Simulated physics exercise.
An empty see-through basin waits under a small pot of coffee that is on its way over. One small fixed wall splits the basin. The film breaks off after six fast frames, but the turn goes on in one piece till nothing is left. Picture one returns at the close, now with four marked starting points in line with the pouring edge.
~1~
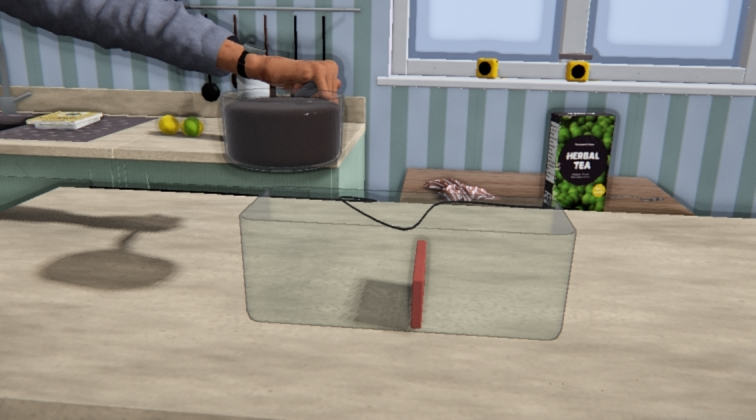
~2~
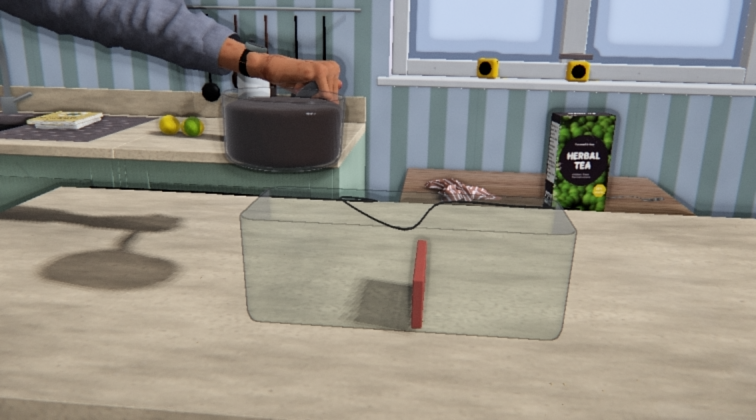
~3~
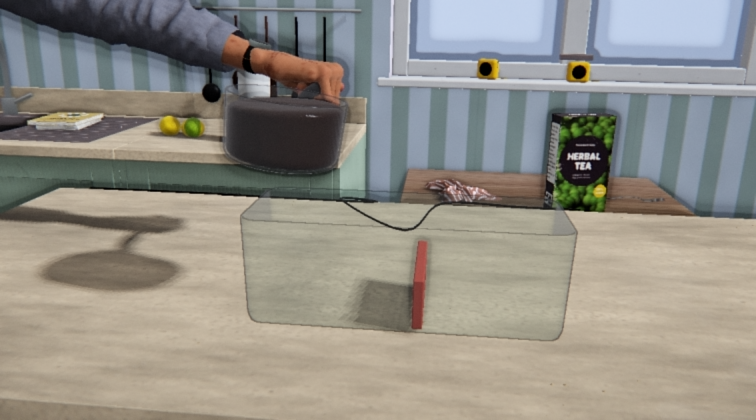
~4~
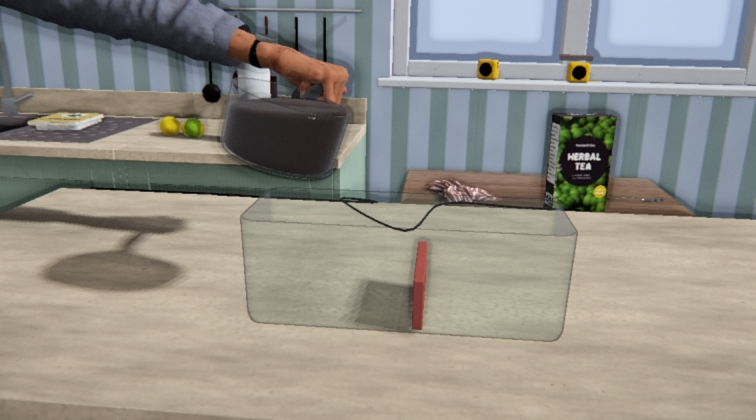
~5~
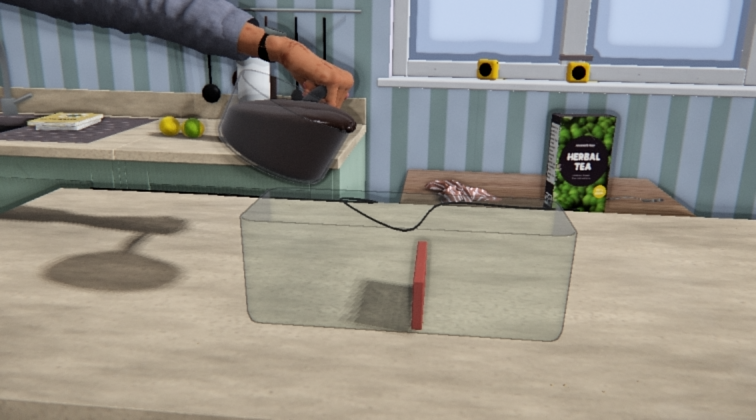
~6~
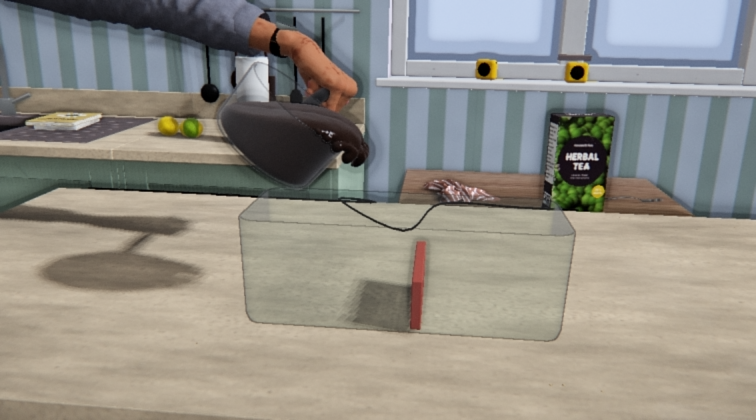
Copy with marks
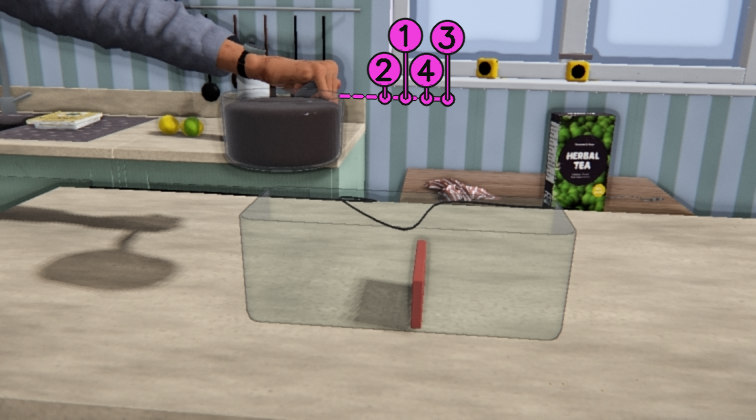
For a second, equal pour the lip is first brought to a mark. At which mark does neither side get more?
Choose 2.
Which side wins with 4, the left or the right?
The right one.
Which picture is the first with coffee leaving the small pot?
In picture 5.
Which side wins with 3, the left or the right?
The right side.
On the marked copy, 1 at (405, 97); 2 at (384, 97); 3 at (447, 99); 4 at (426, 98).
If 1 is chosen, about 31 % ends left of the wall and 69 % right of it.
If 2 is chosen, about 51 % ends left of the wall and 48 % right of it.
If 3 is chosen, about 8 % ends left of the wall and 92 % right of it.
If 4 is chosen, about 18 % ends left of the wall and 81 % right of it.
